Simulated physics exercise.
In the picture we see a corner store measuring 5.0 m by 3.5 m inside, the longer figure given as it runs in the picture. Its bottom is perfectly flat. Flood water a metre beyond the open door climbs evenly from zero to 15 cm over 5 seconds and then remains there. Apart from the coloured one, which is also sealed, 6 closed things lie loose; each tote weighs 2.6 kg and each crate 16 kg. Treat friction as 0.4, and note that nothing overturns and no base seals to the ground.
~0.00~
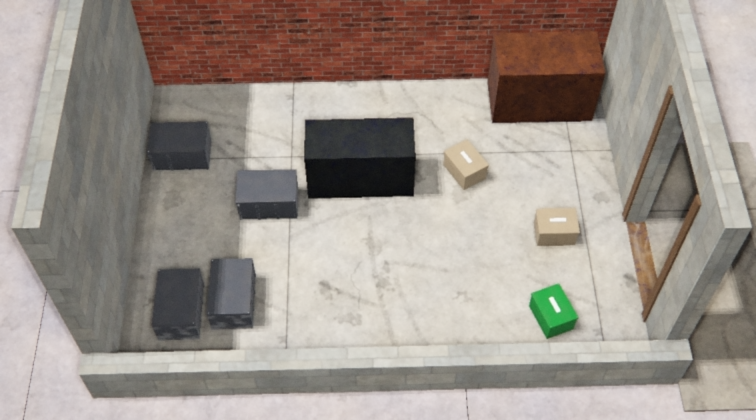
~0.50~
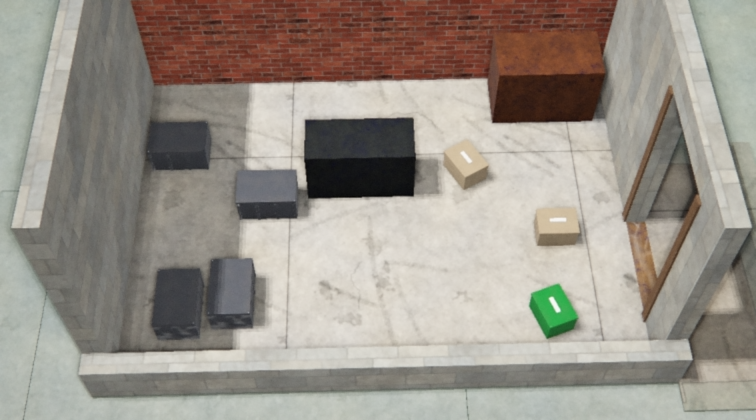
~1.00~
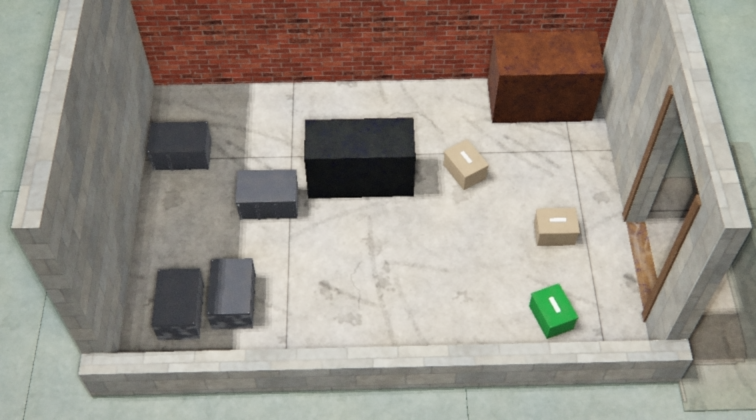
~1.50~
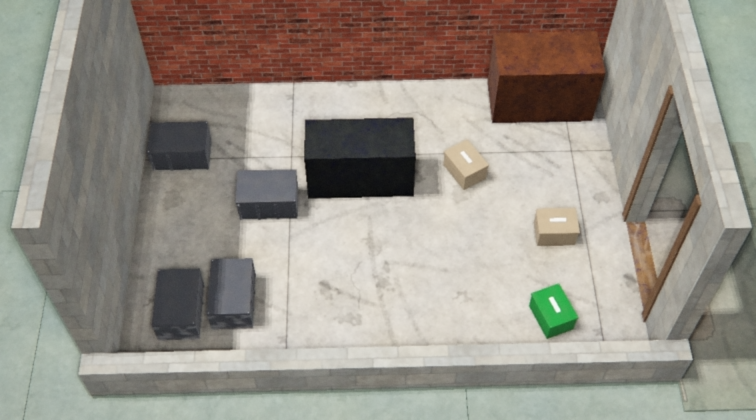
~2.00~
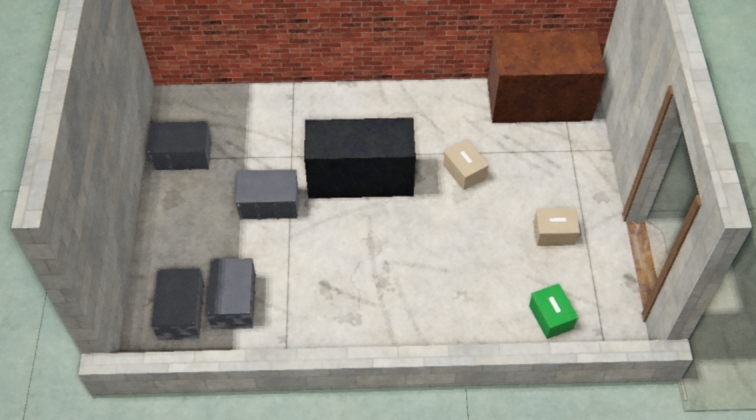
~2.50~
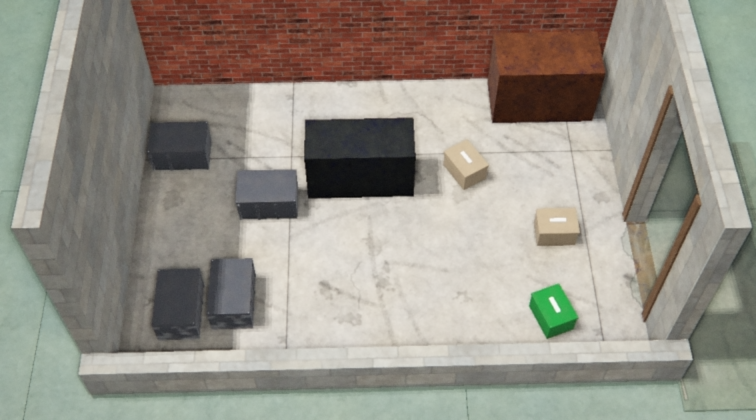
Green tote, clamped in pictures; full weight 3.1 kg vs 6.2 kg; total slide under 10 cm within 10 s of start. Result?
Both fail.
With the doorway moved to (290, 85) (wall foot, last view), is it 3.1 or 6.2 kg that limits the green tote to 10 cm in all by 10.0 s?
That way, the small mass suffices.
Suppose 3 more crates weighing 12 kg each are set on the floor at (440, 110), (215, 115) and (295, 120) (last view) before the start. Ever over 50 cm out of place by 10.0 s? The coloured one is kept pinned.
Note, in sequence: Not exceeded, not exceeded, not exceeded.
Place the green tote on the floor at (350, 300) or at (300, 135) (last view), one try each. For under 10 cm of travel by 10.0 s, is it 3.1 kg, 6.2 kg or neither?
No load; any load.
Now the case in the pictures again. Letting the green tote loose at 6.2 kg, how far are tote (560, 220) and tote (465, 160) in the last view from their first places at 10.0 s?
Net displacement, in order: 200 cm; 140 cm.
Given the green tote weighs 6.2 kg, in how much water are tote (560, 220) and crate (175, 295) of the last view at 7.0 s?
Depths: Near 4 cm, then near 0 cm.
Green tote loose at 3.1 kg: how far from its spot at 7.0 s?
About 200 cm off its spot.
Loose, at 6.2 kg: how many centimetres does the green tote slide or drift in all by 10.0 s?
I'd put it near 250 cm in all.
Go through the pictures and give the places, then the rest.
In the first picture, the green tote at (555, 305), on the bottom; water covers 0.0 m2; 0 of 7 have shifted.
In the second picture, the green tote at (555, 305), on the bottom; water covers 0.0 m2; 0 of 7 have shifted.
In the third picture, the green tote at (555, 305) rests on the ground; water covers 0.0 m2; 0 of 7 have shifted.
In the fourth picture, the green tote at (555, 305), on the bottom; water covers 0.0 m2; 0 of 7 have shifted.
In the fifth picture, the green tote at (555, 305), on the bottom; 0.0 m2 under water; 0 of 7 have shifted.
In the sixth picture, the green tote at (555, 305), on the bottom; water covers 0.0 m2; 0 of 7 have shifted.
After 3.5 s the green tote would be 0 cm from its start with 3.1 kg and 0 cm from its start with 6.2 kg; 0 cm of water round it then.
After 4.5 s the green tote would be 20 cm from its start with 3.1 kg and 2 cm from its start with 6.2 kg; 3 cm of water round it then.
After 7.0 s the green tote would be 206 cm from its start with 3.1 kg and 112 cm from its start with 6.2 kg; 4 cm of water round it then.
After 10.0 s the green tote would be 321 cm from its start with 3.1 kg and 243 cm from its start with 6.2 kg; 8 cm of water round it then.
